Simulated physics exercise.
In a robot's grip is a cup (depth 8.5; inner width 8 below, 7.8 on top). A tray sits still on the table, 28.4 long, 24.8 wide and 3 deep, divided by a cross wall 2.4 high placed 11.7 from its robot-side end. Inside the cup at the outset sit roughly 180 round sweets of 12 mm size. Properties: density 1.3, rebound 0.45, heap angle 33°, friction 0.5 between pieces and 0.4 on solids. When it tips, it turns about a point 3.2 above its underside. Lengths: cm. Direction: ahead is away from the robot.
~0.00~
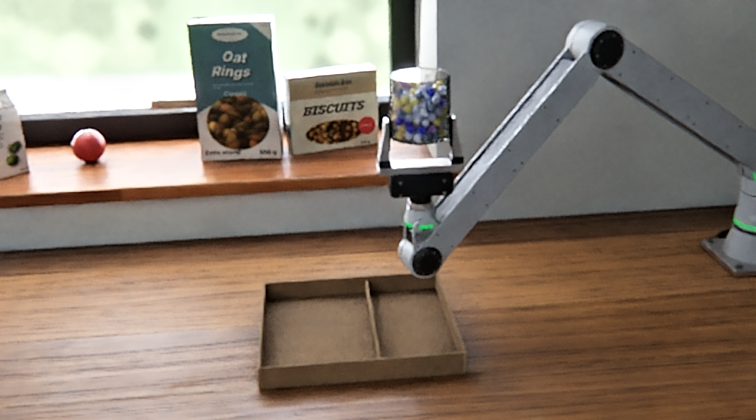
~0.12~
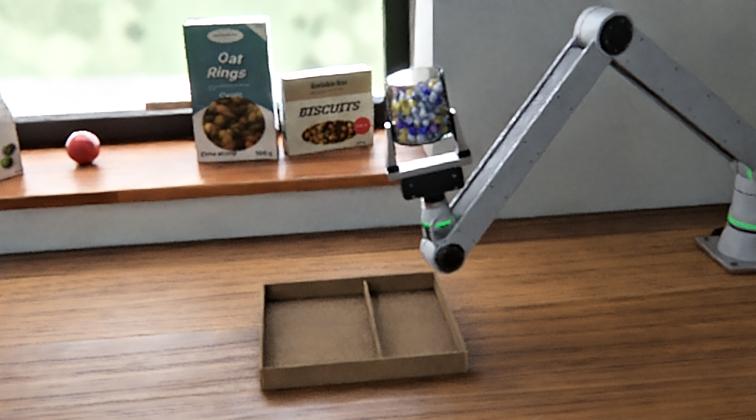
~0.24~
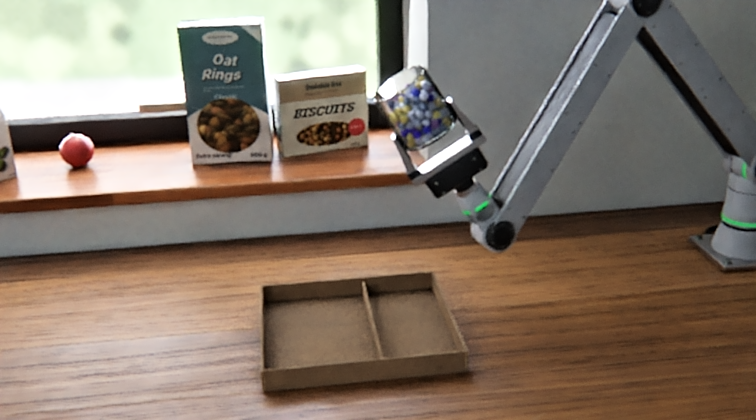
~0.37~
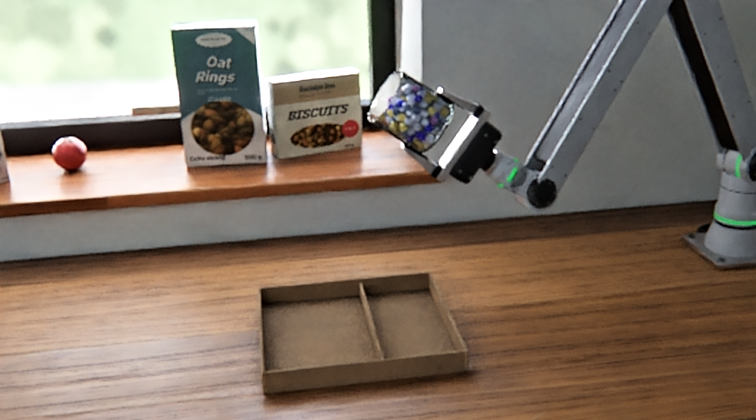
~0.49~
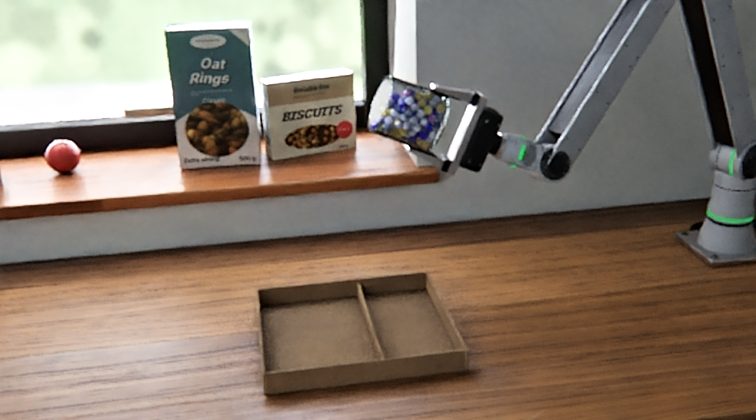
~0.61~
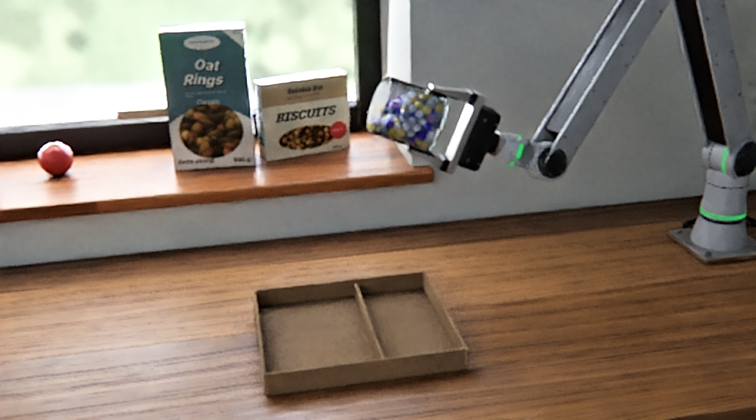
A robotic arm tips a clear cup of colourful round sweets leftward above a divided tray.
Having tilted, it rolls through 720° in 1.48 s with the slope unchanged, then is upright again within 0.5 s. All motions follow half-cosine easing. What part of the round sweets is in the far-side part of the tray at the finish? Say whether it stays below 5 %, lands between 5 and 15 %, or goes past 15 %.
It lands between 5 and 15 %.
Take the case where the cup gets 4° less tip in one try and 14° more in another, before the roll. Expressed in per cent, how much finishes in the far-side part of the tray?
You'd get close to 5 per cent, then close to 35 per cent.
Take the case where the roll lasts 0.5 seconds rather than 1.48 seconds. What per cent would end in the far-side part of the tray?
In that case roughly 0 percent.
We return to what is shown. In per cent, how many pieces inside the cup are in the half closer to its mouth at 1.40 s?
Share in mouth half: Approx. 35 %.
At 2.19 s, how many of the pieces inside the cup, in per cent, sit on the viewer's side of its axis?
Reading: Roughly 60 percent.
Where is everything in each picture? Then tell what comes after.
The cup middle at (420, 107), upright; upper third of the load around (421, 100), from x 395 to 445, top at y 85; 177 in the cup, in the first frame.
The cup middle at (419, 107), tipped 9°; upper third of the load around (420, 99), from x 395 to 445, top at y 85, in the second frame.
The cup middle at (415, 109), tipped 31°; upper third of the load around (421, 100), from x 390 to 445, top at y 80, in the third frame.
The cup middle at (411, 112), tipped 55°; upper third of the load around (417, 102), from x 385 to 445, top at y 90, in the fourth frame.
The cup middle at (409, 114), tipped 67°; upper third of the load around (418, 104), from x 375 to 440, top at y 95, in the fifth frame.
The cup middle at (408, 114), tipped 67°; upper third of the load around (417, 107), from x 370 to 440, top at y 95; 177 in the cup, in the sixth frame.
After 1.40 s, tipped 67°, highest piece 38 above the table; 172 in the cup, 2 in the far-side part, 3 in flight or on a rim.
After 2.19 s, tipped 60°, highest piece 37 above the table; 161 in the cup, 14 in the far-side part, 2 in flight or on a rim.
After 2.79 s, upright, highest piece 39 above the table; 161 in the cup, 16 in the far-side part.
After 3.49 s, upright, highest piece 39 above the table; 161 in the cup, 16 in the far-side part.
In the end, 161 in the cup, 16 in the far-side part. That is 9 % in the far-side part of the tray.
